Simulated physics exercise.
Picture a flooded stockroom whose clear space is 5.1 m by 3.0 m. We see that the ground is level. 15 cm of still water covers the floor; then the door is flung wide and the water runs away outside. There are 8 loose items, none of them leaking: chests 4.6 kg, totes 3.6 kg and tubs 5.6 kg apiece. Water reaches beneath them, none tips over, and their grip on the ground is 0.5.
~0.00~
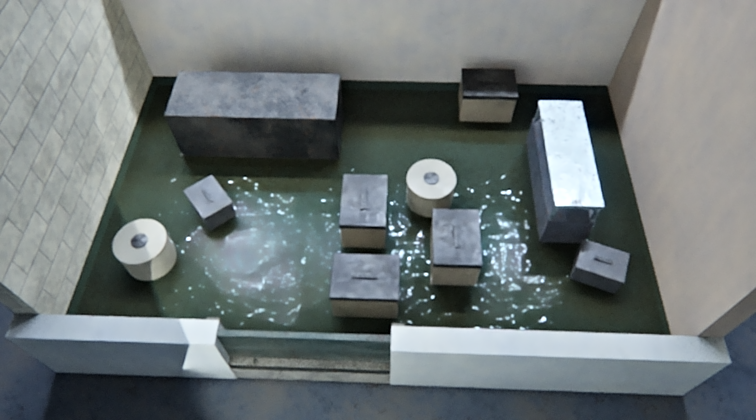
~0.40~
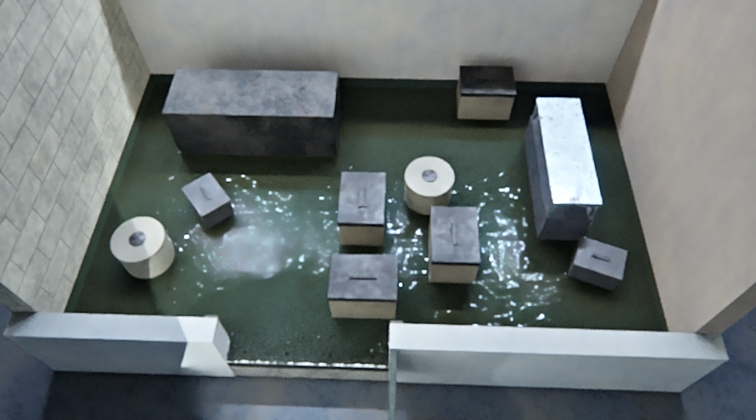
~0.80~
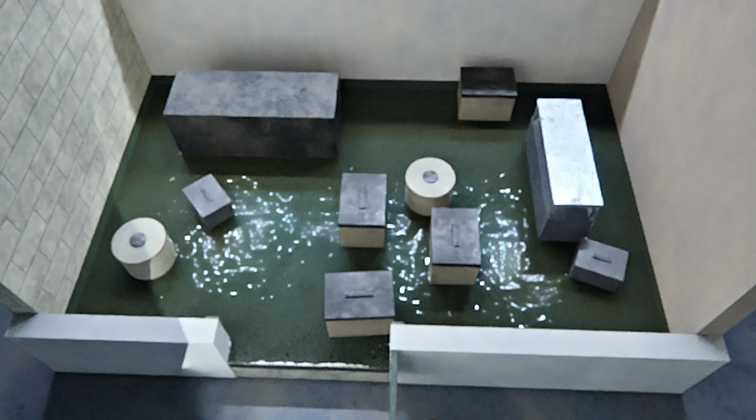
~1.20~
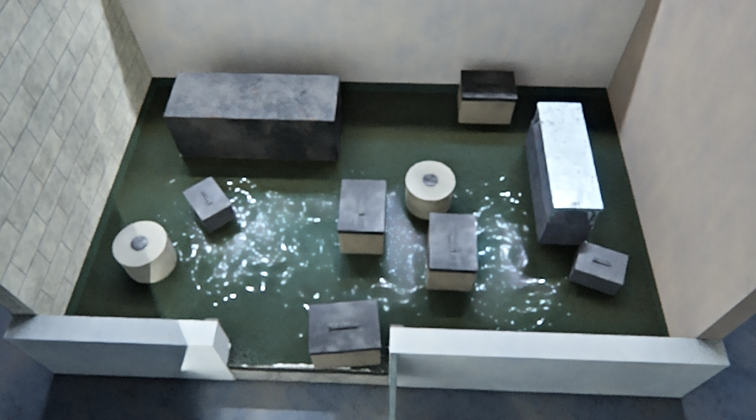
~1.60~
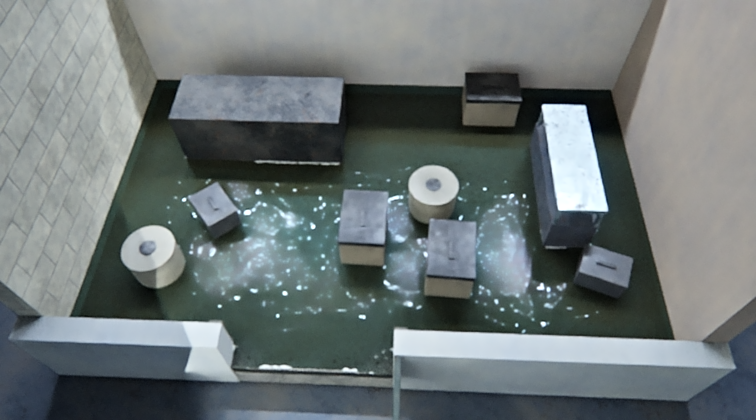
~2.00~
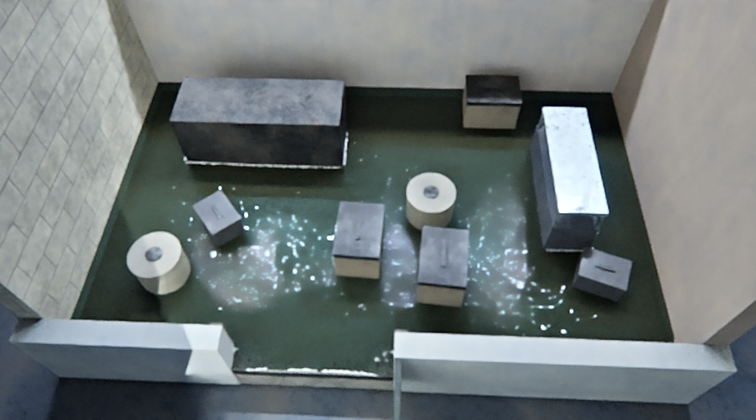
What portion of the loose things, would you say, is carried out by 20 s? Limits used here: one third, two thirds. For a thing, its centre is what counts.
The portion is two thirds or larger.
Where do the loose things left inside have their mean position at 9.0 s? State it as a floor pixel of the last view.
(427, 254).
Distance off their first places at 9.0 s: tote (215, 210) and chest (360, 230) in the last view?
First named - 150 cm; second named - gone out.
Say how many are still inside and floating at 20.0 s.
The number is 1.
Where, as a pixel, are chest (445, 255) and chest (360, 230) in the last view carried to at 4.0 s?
Somewhere around (385, 294) and (328, 292).
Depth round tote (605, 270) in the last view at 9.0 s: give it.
About 10 cm.
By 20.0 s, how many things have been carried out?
That would be 7 of them.
After 4.0 s 1 of 8 are out; 7 afloat.
After 9.0 s 5 of 8 are out; 3 afloat.
After 16.0 s 7 of 8 are out; 1 afloat.
After 20.0 s 7 of 8 are out; 1 afloat.
